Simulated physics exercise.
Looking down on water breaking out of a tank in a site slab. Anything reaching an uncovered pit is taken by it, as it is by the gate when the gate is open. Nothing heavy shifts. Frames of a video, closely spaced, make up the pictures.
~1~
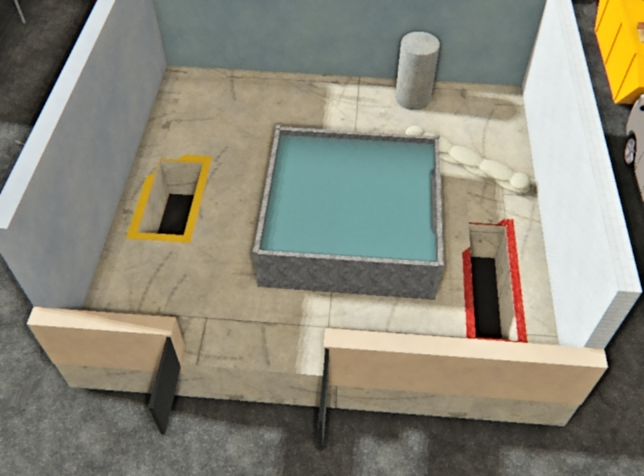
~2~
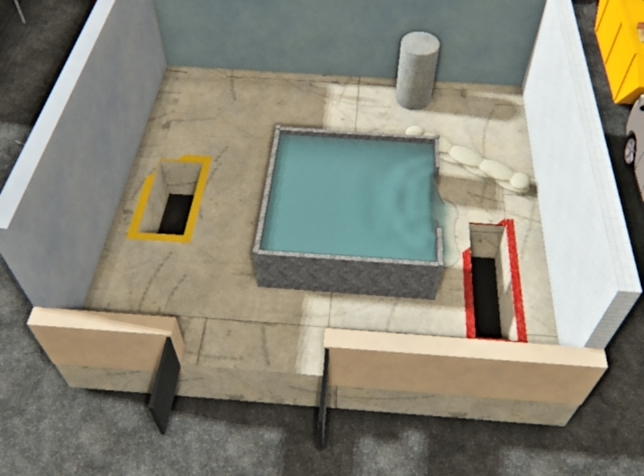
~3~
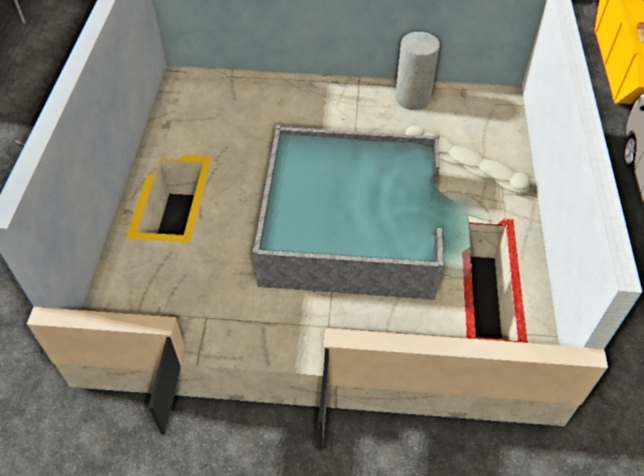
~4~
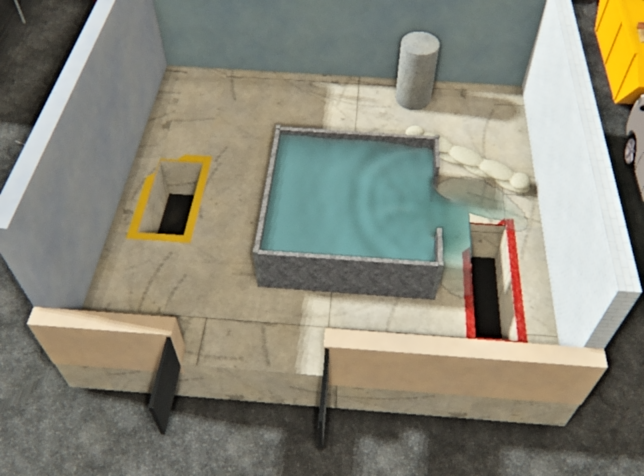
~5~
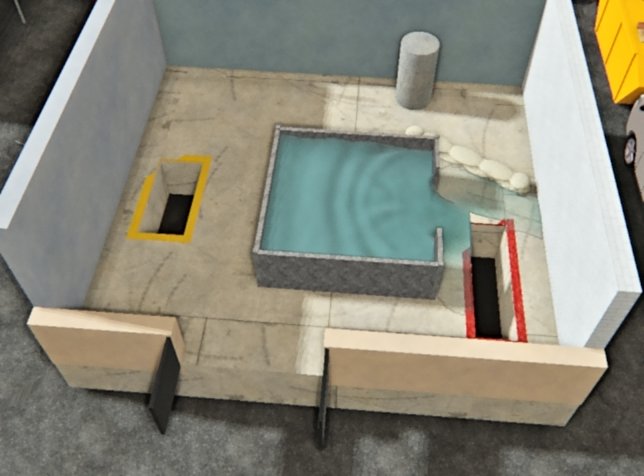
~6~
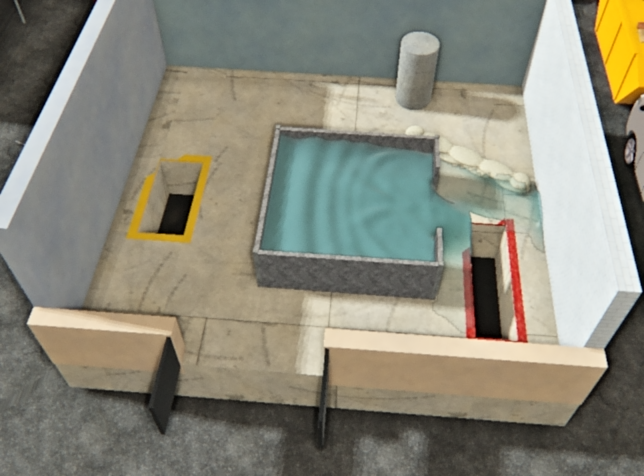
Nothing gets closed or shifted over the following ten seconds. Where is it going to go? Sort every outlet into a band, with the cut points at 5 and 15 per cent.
Final shares: The gate under 5 %; the red pit over 15 %; the yellow pit under 5 %.
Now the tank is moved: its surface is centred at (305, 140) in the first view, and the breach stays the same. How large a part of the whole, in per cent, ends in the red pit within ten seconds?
Share in the red pit - 50 in a hundred.
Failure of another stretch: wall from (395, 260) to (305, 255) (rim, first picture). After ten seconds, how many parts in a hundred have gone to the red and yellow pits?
Approximately, red takes 30 % and yellow takes 2 %.
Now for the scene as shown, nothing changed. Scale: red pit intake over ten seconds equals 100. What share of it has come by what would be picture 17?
Around 40 percent.
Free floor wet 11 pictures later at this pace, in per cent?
Roughly 20 percent, I'd say.
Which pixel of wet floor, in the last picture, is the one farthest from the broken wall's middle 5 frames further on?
The farthest wet spot is near (518, 128).
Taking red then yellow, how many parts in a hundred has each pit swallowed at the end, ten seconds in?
About 68 and 0 per cent.
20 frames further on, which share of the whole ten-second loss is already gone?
It should be close to 55 percent by then.
A moment on, water covers 10 % of the floor; the gate 0 %, the red pit 16 %, the yellow pit 0 %.
Next, water covers 20 % of the floor; the gate 0 %, the red pit 27 %, the yellow pit 0 %.
Then, water covers 25 % of the floor; the gate 0 %, the red pit 40 %, the yellow pit 0 %.
Later, water covers 40 % of the floor; the gate 0 %, the red pit 55 %, the yellow pit 0 %.
In the end, water covers 55 % of the floor; the gate 1 %, the red pit 68 %, the yellow pit 0 %.
